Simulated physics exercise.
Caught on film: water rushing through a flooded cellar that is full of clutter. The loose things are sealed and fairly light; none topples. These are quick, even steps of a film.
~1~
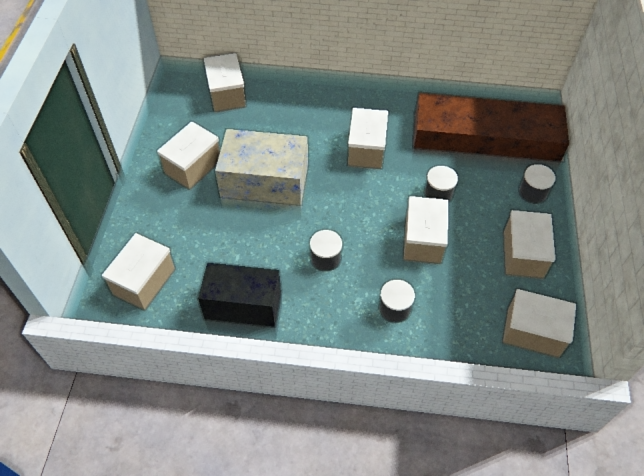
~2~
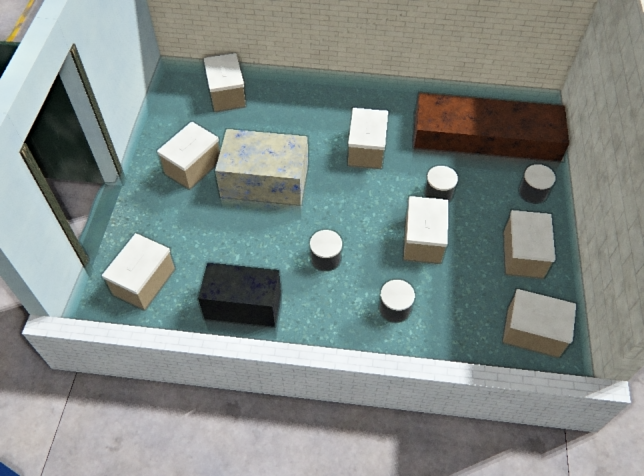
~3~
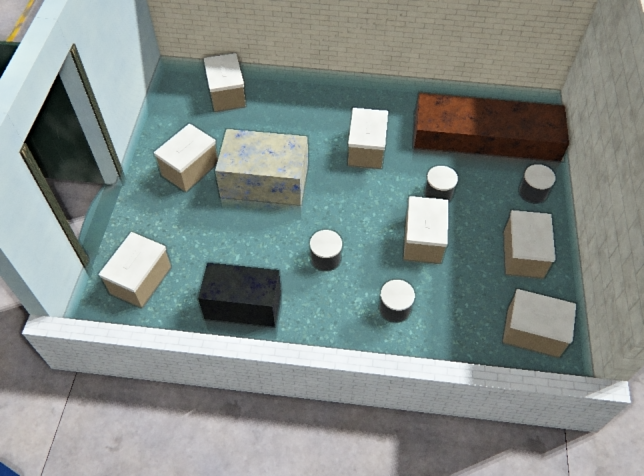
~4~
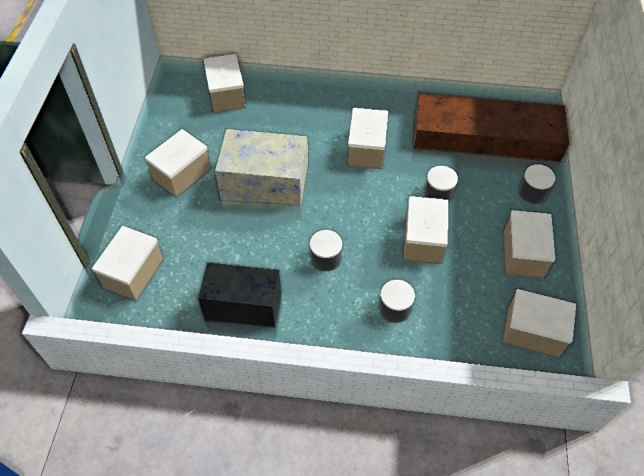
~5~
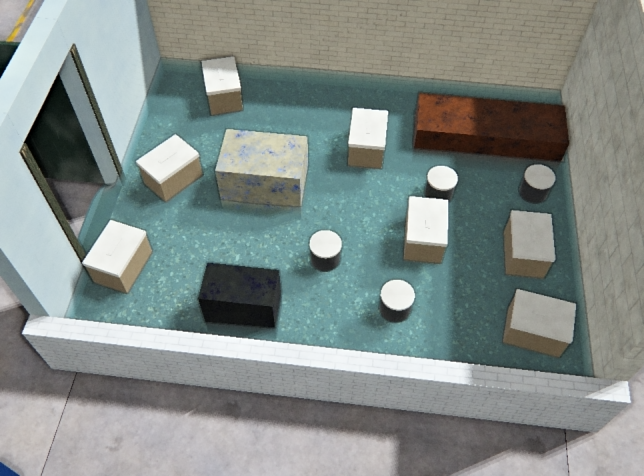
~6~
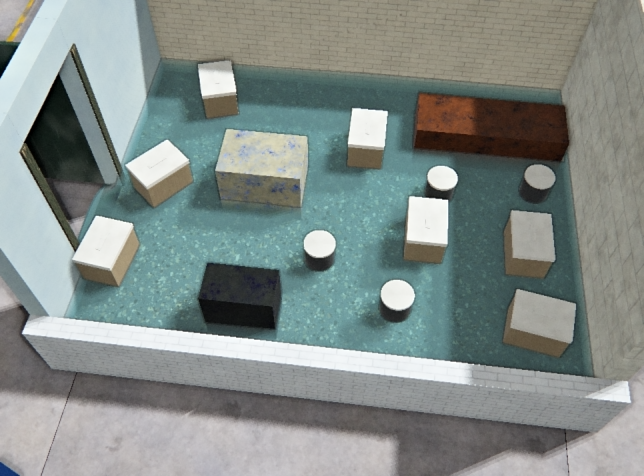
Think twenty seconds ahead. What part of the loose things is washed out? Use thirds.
That comes to one to two thirds.
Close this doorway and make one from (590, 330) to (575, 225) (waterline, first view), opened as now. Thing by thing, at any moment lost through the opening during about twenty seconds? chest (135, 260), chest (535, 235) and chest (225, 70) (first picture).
In turn: Still in, yes, left behind.
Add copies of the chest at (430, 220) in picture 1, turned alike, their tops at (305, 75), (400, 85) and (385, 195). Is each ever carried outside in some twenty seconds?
As listed: Through, kept in, out.
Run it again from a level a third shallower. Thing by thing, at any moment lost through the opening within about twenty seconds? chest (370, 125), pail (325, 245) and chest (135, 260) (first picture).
In that order: Kept in, yes, out.
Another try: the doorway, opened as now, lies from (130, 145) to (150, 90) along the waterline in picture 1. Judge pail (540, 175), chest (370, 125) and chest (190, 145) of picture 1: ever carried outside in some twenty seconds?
In turn: No, carried outside, yes.
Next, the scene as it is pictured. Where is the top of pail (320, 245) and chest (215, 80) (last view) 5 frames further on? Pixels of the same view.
Roughly at (253, 241) and (187, 89).
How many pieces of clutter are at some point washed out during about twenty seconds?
5 of them.
A moment on, 2 of 11 are out; 9 afloat.
Next, 3 of 11 are out; 8 afloat.
Later, 4 of 11 are out; 7 afloat.
In the end, 5 of 11 are out; 6 afloat.
